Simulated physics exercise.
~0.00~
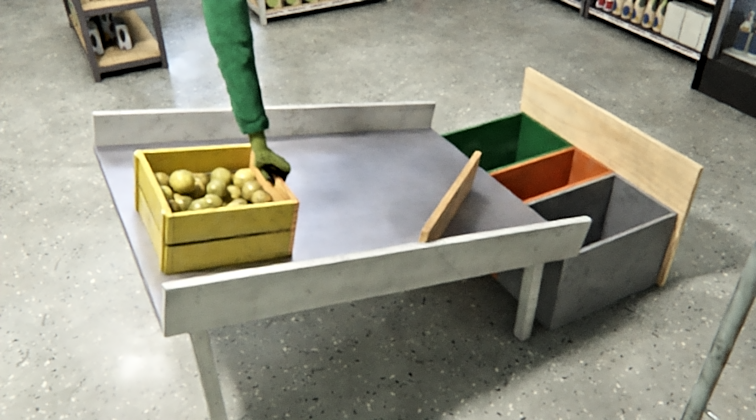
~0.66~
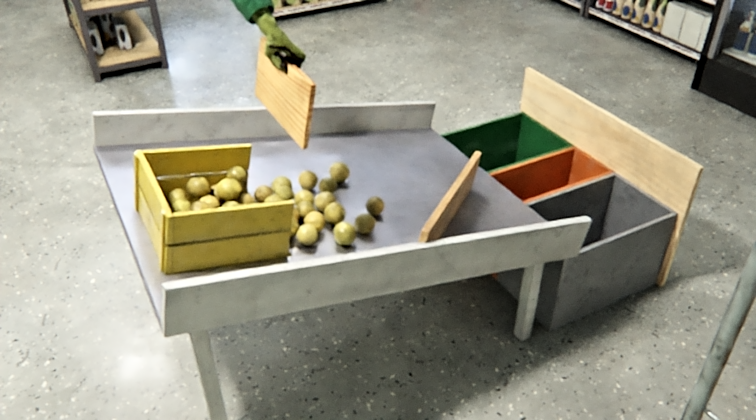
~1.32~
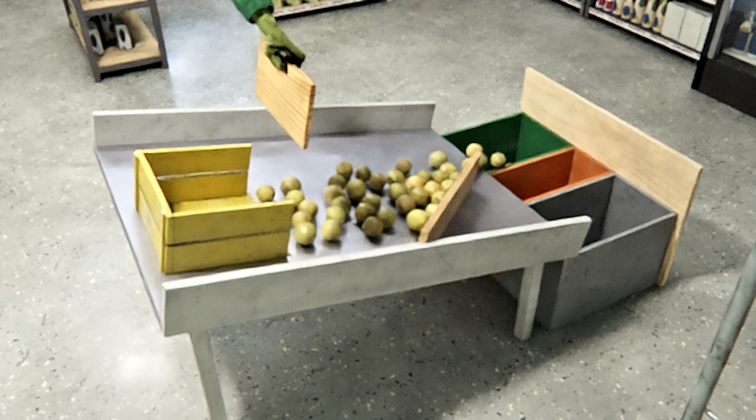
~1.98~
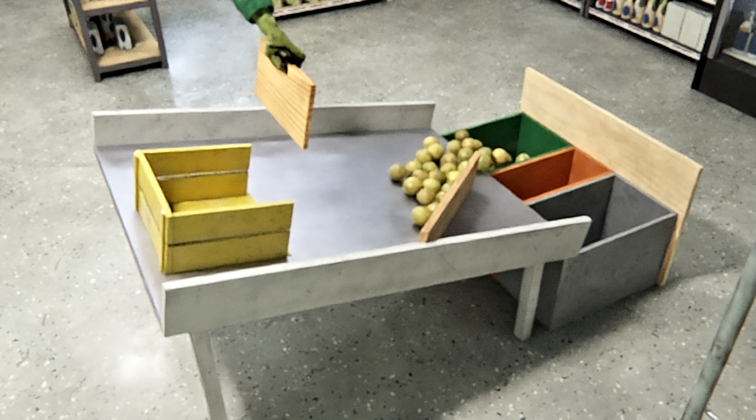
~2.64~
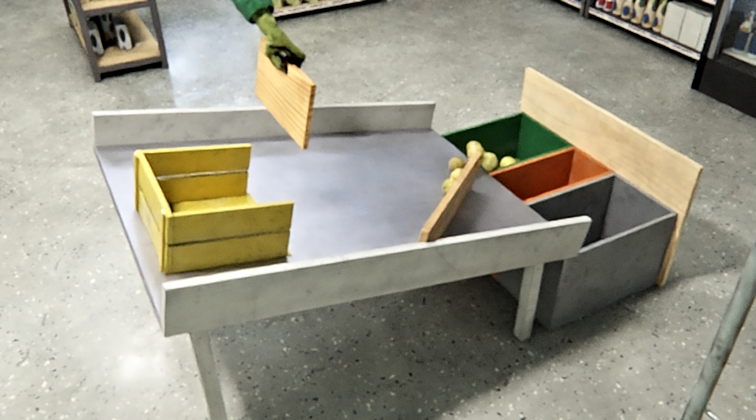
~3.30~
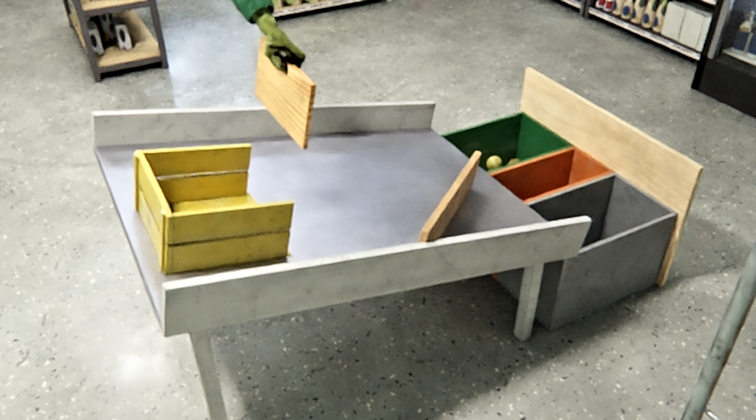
A green-gloved hand lifts the wooden end panel off a yellow crate, and round yellow-green fruit rolls rightward down a sloping grey table, gathers against an angled board and slides along it into the green bin, leaving the crate and table empty.
